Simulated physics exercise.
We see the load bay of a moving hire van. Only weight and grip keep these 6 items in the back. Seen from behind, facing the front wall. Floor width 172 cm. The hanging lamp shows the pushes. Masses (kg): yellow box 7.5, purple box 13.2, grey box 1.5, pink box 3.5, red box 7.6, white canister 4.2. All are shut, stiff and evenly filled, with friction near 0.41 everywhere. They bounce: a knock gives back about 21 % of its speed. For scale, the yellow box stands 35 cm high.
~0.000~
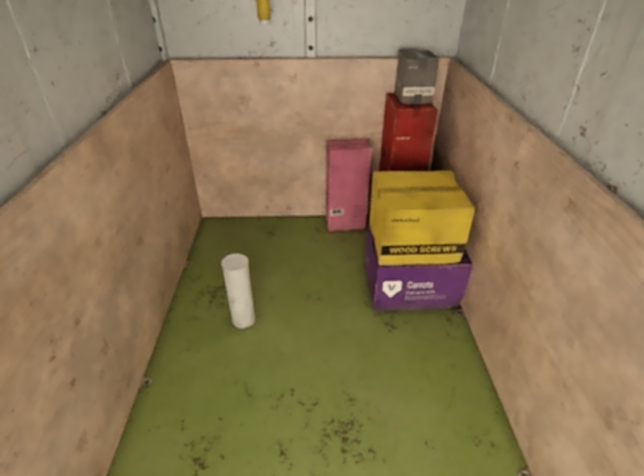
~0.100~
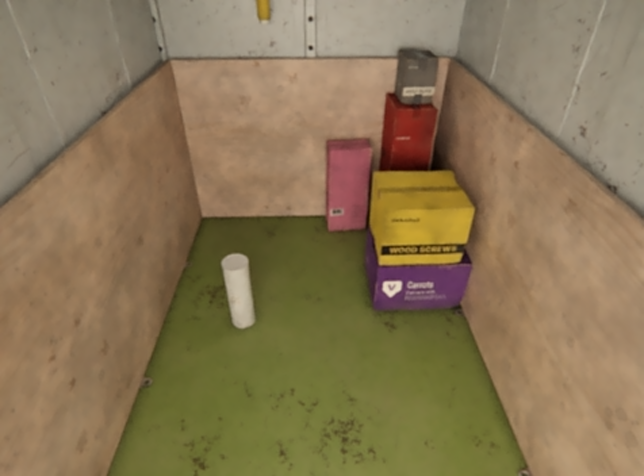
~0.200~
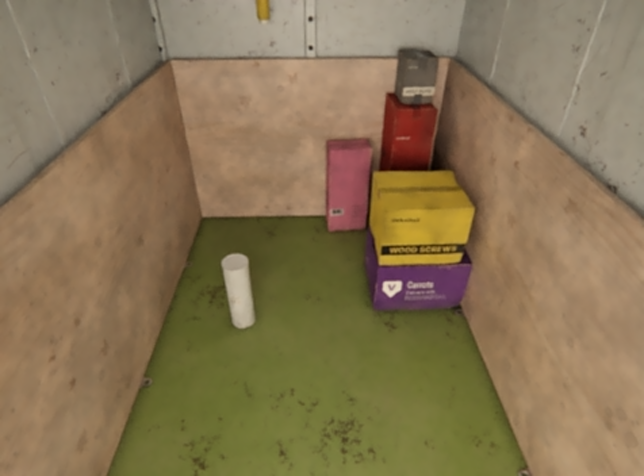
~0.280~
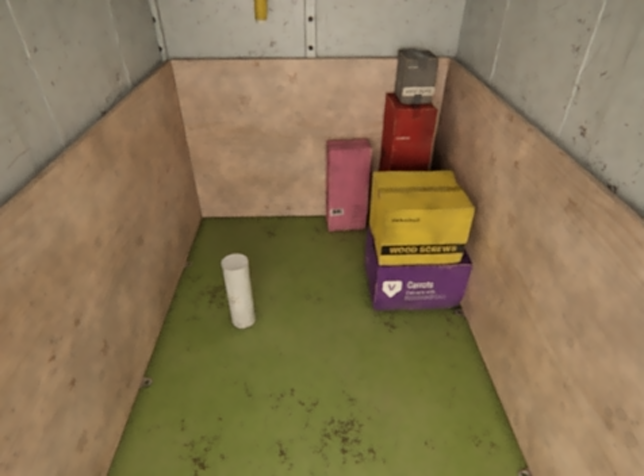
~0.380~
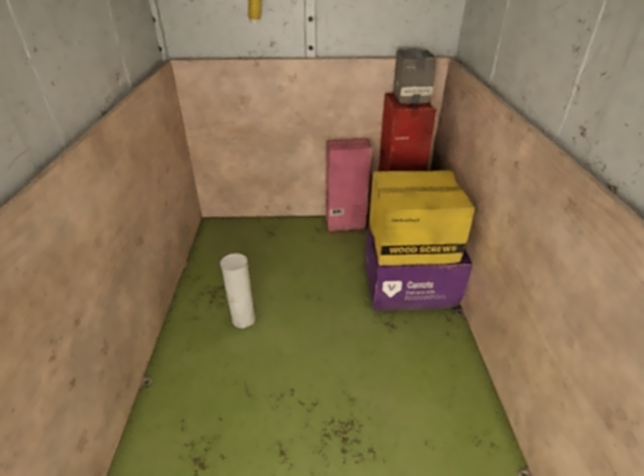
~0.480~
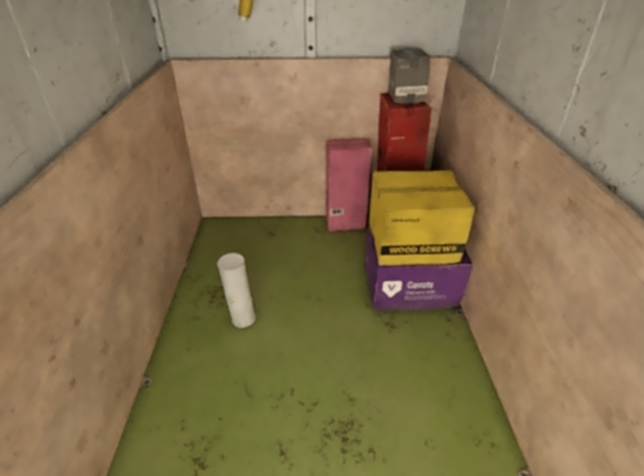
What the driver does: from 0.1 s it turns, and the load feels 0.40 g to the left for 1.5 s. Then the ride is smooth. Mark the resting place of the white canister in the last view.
Look near (199, 311).
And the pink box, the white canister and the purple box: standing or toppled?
The pink box topples; the white canister tips over; the purple box keeps standing.
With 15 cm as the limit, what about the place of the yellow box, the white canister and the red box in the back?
The yellow box holds its spot; the white canister leaves its spot; the red box leaves its spot.
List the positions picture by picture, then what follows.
No push; white canister (240, 292); yellow box (416, 216), in the first frame.
No push; grey box (416, 77); pink box (347, 187), in the second frame.
Force 0.16 g left; red box (402, 170); yellow box (416, 216), in the third frame.
Force 0.29 g left; purple box (413, 265); grey box (415, 77), in the fourth frame.
Force 0.40 g left; pink box (347, 187); red box (401, 170), in the fifth frame.
Force 0.40 g left; white canister (238, 292); yellow box (416, 216), in the sixth frame.
After 0.78 s, force 0.40 g left; white canister leaning 32° near (217, 292); grey box leaning 16°; red box leaning 16°.
After 1.08 s, force 0.40 g left; grey box now down from a perch; white canister on its side near (199, 311); red box leaning 57°.
After 1.38 s, force 0.36 g left; white canister on its side near (199, 311); pink box on its side; red box on its side.
At rest (2.4 s), down from a perch, grey box; tipped over in the back, pink box, red box and white canister; the other 2 in place, give or take 15 cm. Seen from the same camera at the end, white canister near (199, 311).
